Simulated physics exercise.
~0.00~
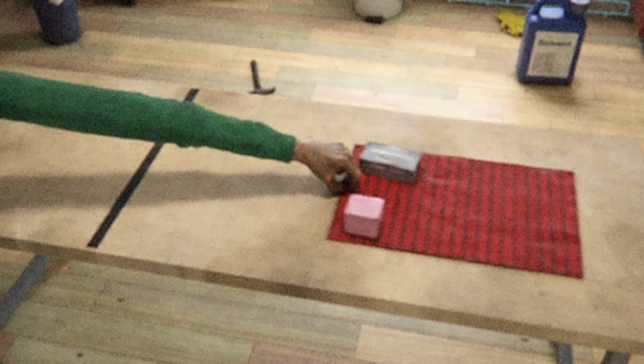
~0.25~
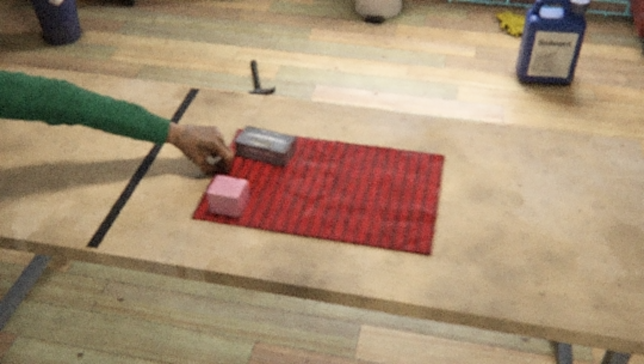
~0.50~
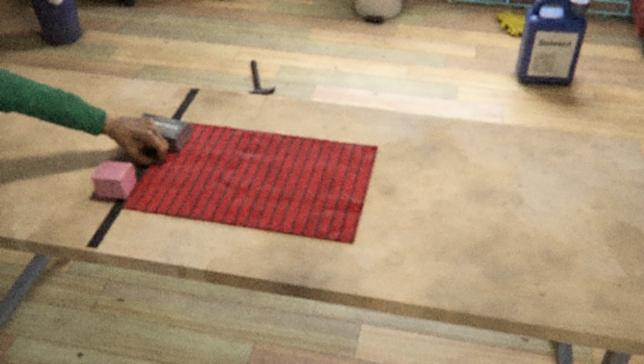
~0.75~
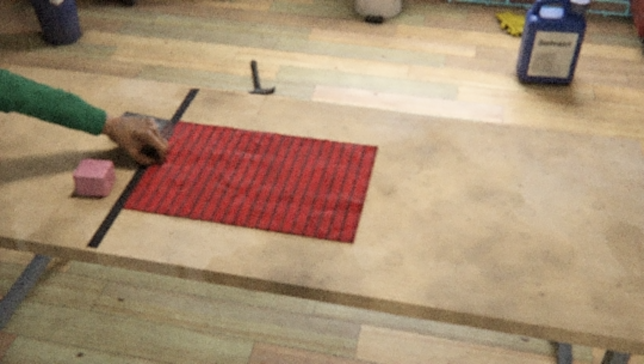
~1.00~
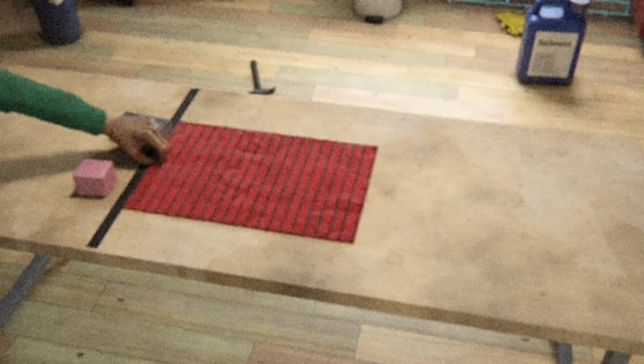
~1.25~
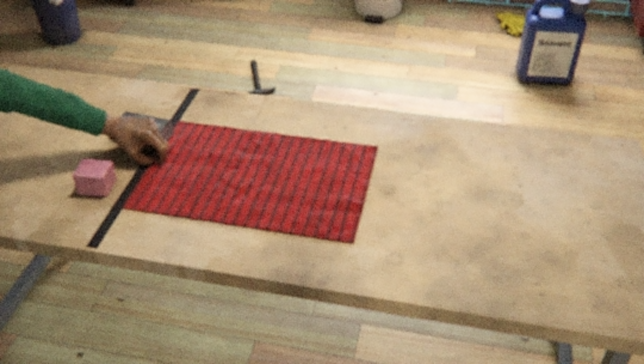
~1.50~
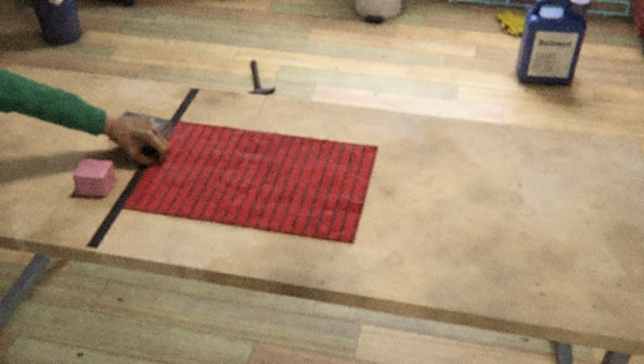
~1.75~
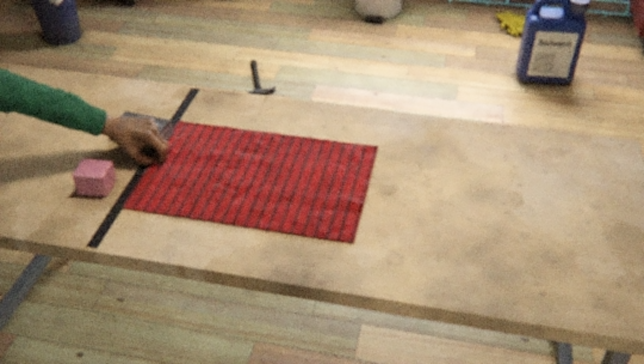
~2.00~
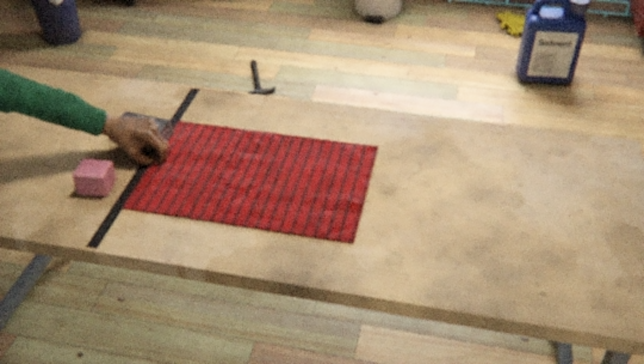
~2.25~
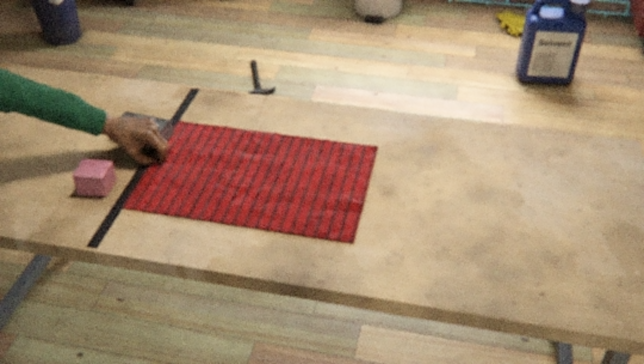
On a workbench, a green-sleeved arm dragged a red cloth left, carrying a pink block and a grey packet, until its edge stopped at the black tape and both items slid off the front, the block coming to rest beyond the tape.
